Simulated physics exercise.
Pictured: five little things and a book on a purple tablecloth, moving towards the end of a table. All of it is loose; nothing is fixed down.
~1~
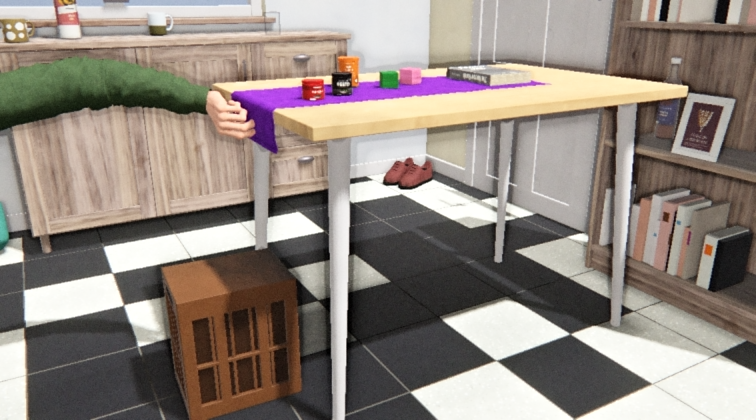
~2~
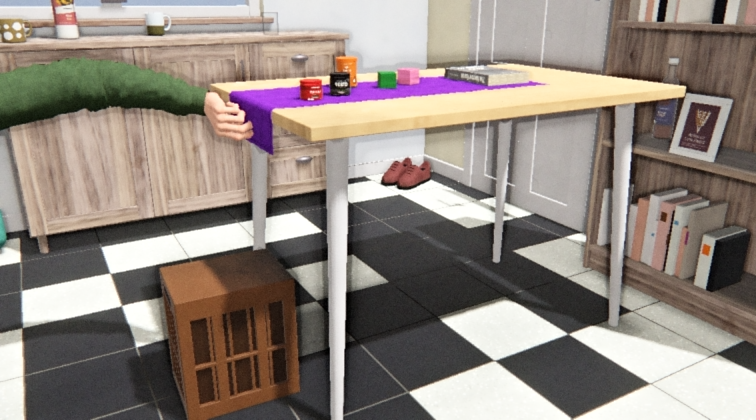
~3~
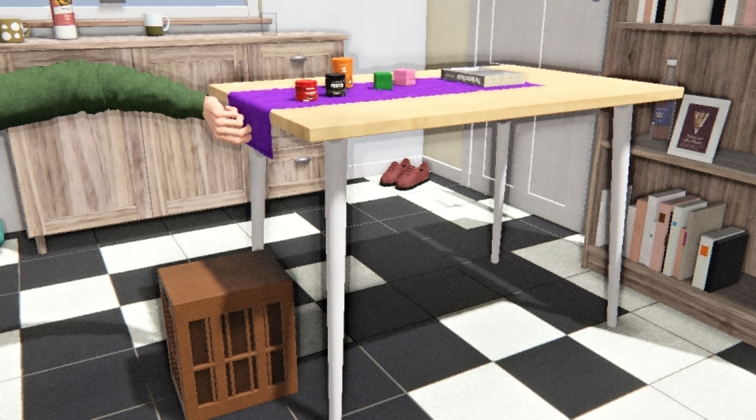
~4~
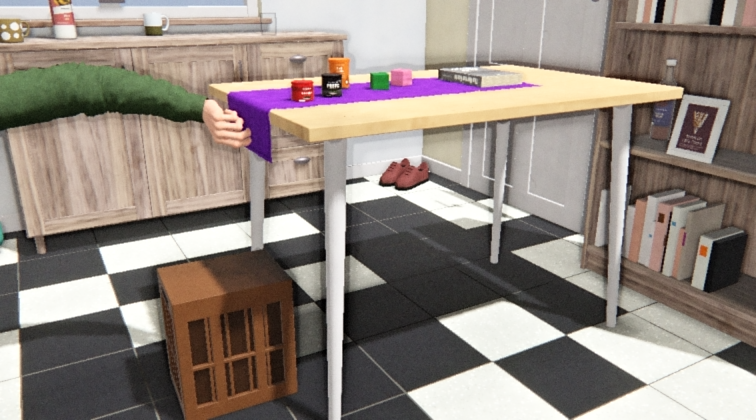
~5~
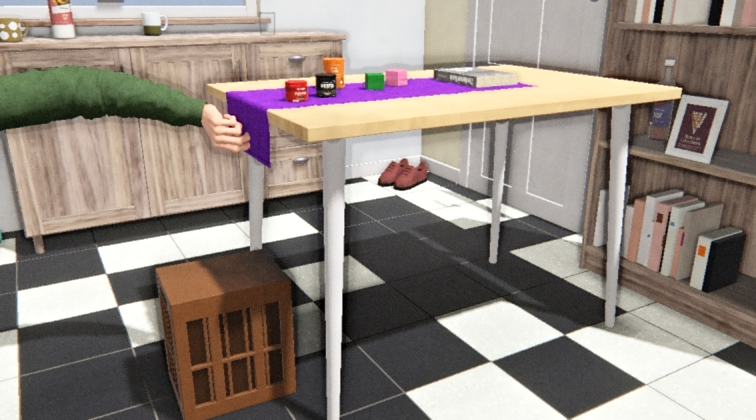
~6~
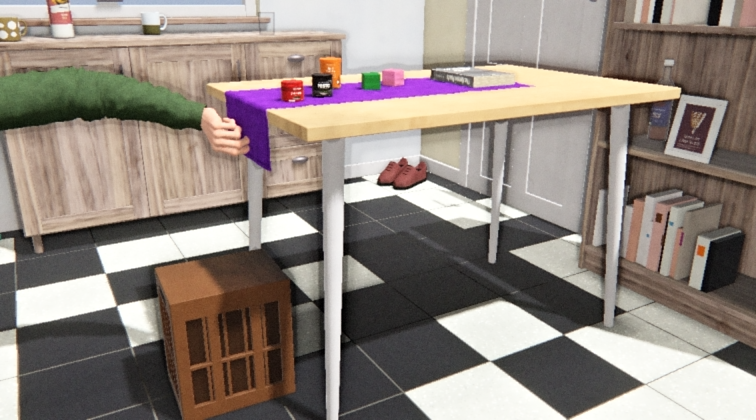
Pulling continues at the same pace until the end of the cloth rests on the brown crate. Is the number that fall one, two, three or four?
Number down: Three.
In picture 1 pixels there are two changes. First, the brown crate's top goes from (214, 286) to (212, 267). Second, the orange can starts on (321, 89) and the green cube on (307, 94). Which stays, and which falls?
Outcome for the orange can: It is lost. Outcome for the green cube: It is lost.
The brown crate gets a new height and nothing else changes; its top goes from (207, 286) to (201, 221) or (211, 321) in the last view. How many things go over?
Over the edge: 1, then 4.
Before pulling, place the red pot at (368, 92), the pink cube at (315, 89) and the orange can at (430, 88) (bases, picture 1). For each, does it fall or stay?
Short version: Red pot drops, pink cube drops, orange can stays.
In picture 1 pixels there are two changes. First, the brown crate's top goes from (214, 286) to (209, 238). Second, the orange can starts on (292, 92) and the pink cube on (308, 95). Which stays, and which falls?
The orange can is lost; the pink cube is lost.
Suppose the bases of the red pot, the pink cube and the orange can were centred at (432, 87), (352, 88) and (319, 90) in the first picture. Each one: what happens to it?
Red pot stays, pink cube gone, orange can gone.
Soon after, hem near (249, 206); red pot gone.
After that, hem near (251, 253); red pot and black pot gone.
And then, hem on the crate; red pot, black pot and orange can gone.
In the end, hem on the crate; red pot, black pot and orange can gone. Over the edge go three.
